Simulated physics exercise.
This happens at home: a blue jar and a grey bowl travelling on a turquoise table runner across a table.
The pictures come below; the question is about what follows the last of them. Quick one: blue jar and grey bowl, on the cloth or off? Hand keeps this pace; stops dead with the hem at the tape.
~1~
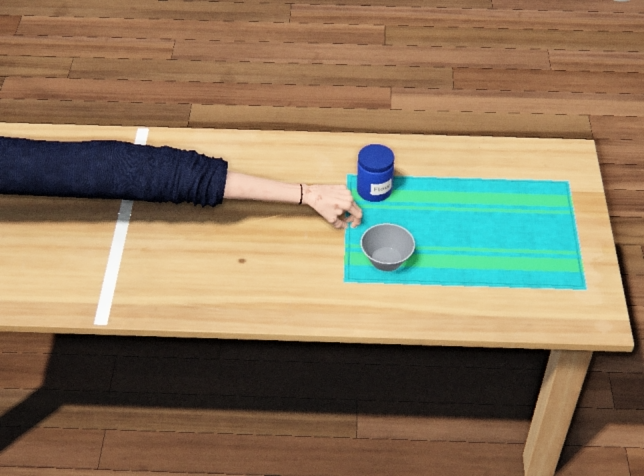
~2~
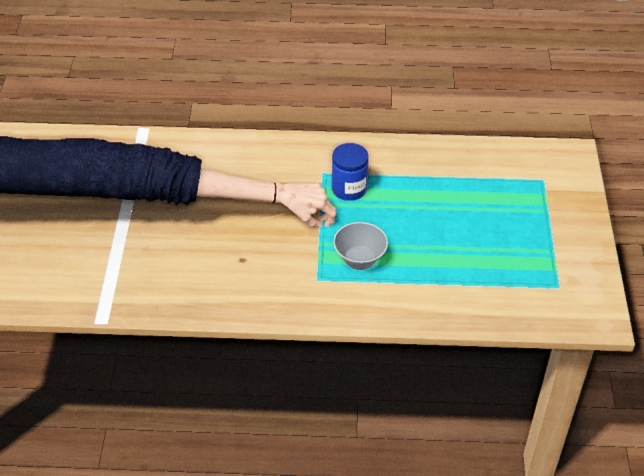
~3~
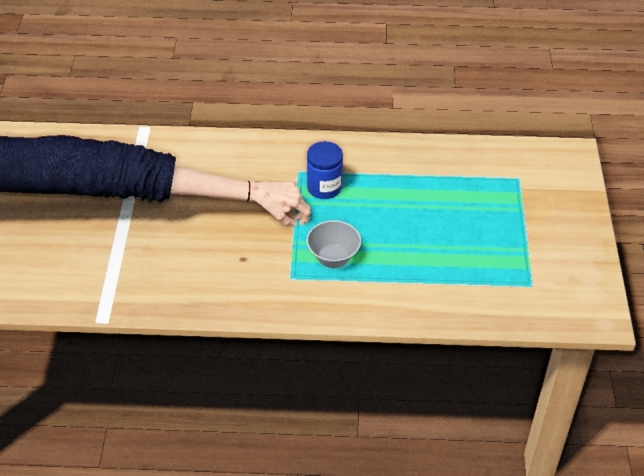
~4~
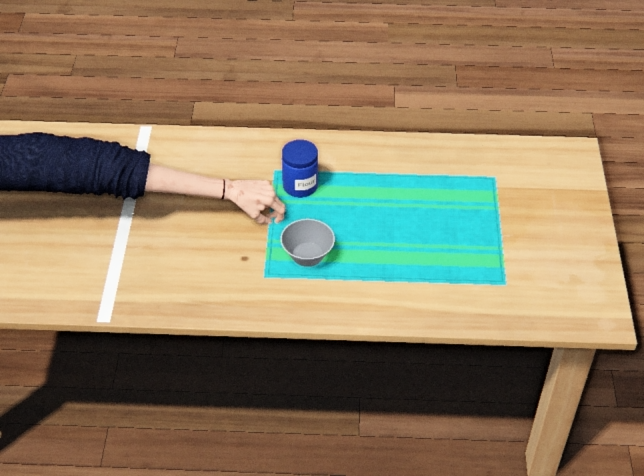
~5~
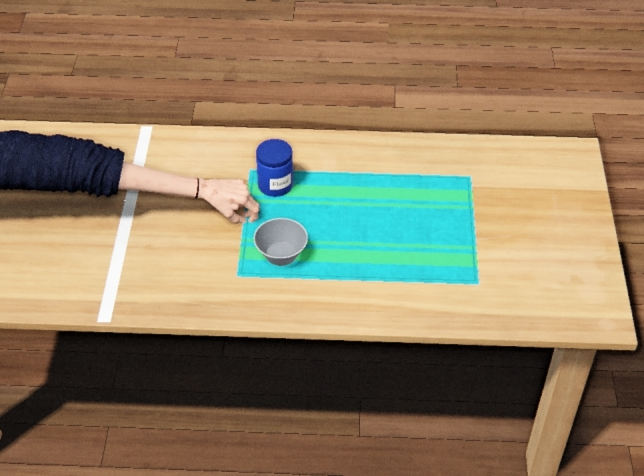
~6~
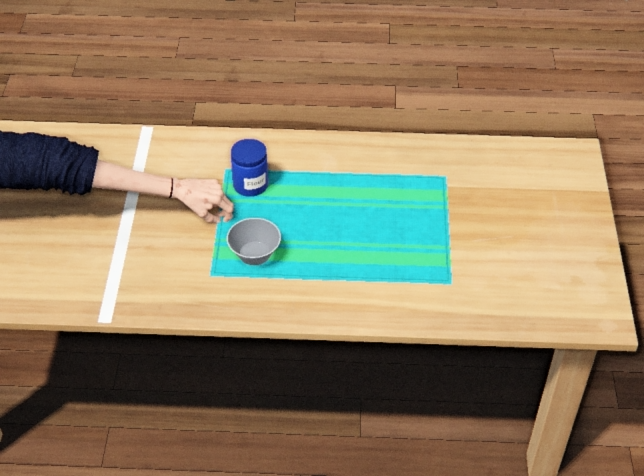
Blue jar - off. Grey bowl - off.
Then, 0.13 s past the final frame, hem short of the tape; blue jar on the cloth near (182, 166); grey bowl on the cloth near (183, 244).
Then, 0.24 s past the final frame, hem at the tape; blue jar ahead of the hem near (131, 164); grey bowl on the cloth near (129, 242).
When it is over, hem at the tape; blue jar ahead of the hem near (48, 163); grey bowl ahead of the hem near (51, 240). The blue jar slides clear of the cloth and the grey bowl leaves the cloth.
